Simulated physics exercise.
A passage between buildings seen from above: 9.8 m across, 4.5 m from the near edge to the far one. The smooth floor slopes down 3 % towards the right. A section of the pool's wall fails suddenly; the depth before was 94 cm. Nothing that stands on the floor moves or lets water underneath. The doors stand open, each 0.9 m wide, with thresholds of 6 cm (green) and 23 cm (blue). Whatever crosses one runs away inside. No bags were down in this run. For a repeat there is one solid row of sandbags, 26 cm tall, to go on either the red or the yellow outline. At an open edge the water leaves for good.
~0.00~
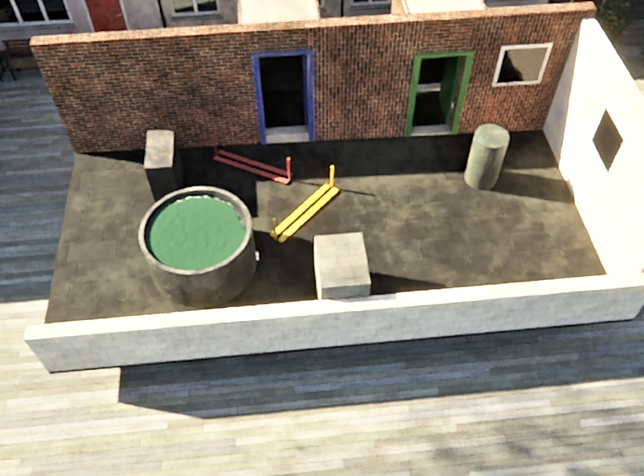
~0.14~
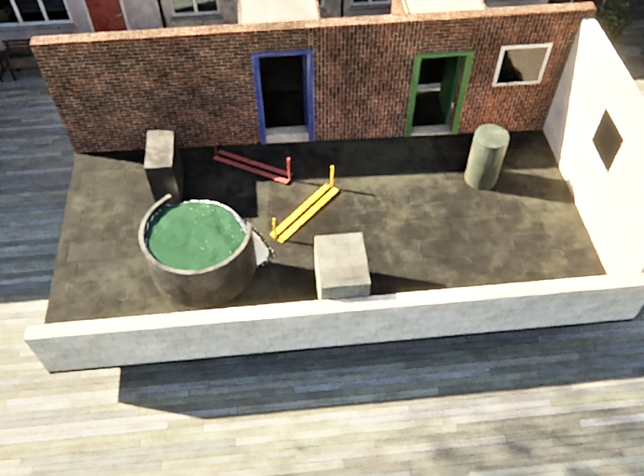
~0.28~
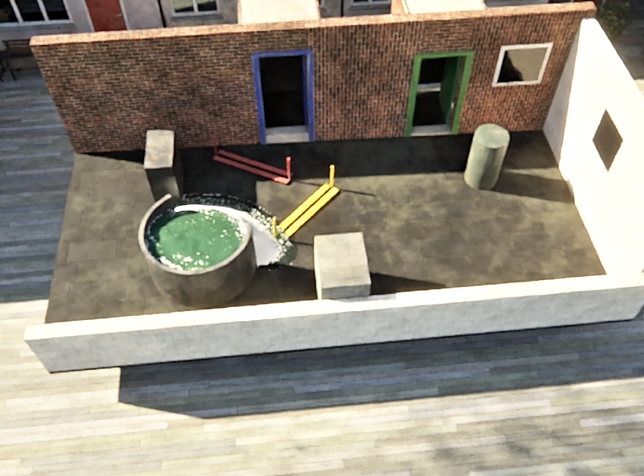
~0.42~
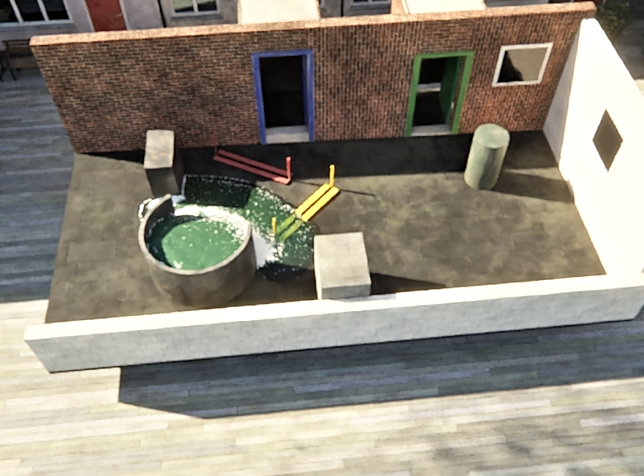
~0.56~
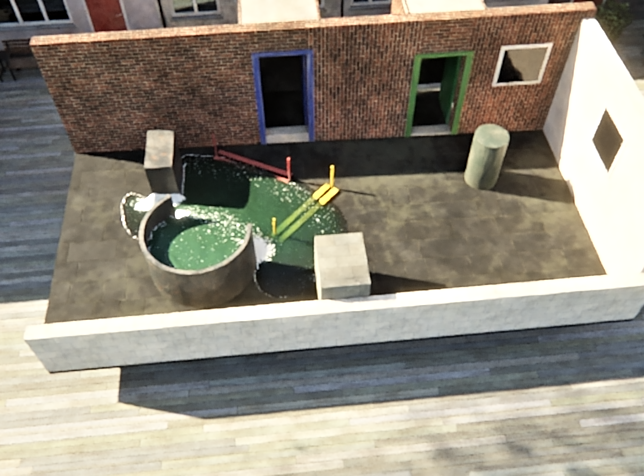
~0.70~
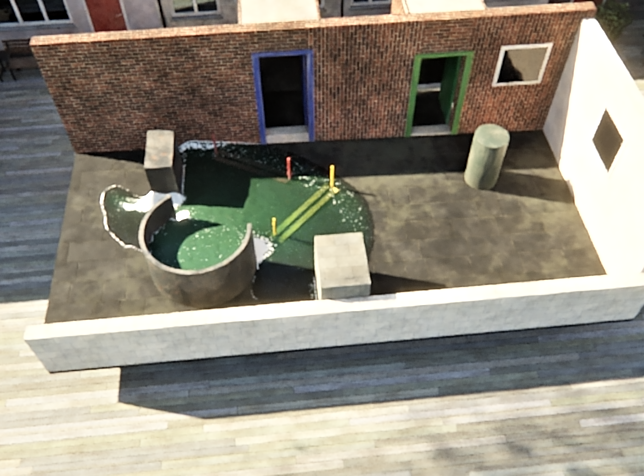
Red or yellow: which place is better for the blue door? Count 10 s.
Lay them on the red one.
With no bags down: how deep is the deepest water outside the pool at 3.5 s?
Roughly 42 cm.
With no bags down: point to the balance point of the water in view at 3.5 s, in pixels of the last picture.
Around (384, 187).
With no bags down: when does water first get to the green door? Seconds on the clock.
Arrival: Green 1.4 s.
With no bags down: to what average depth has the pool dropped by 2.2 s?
Some 15 cm.
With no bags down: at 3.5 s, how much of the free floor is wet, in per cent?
About 55 per cent.
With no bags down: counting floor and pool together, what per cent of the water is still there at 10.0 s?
Roughly 88 in a hundred.
After 1.4 s water covers 50 % of the floor and is deepest (38 cm) near (210, 152) in the run without bags; in at the blue door, 7 L with no bags, 0 L with the row on red, 24 L on yellow.
After 2.2 s water covers 60 % of the floor and is deepest (28 cm) near (304, 147) in the run without bags; in at the blue door, 33 L with no bags, 2 L with the row on red, 83 L on yellow.
After 3.5 s water covers 55 % of the floor and is deepest (42 cm) near (545, 140) in the run without bags; in at the blue door, 37 L with no bags, 2 L with the row on red, 90 L on yellow.
After 6.0 s water covers 70 % of the floor and is deepest (28 cm) near (613, 293) in the run without bags; in at the blue door, 37 L with no bags, 2 L with the row on red, 91 L on yellow.
After 10.0 s water covers 65 % of the floor and is deepest (18 cm) near (542, 135) in the run without bags; in at the blue door, 37 L with no bags, 2 L with the row on red, 91 L on yellow.
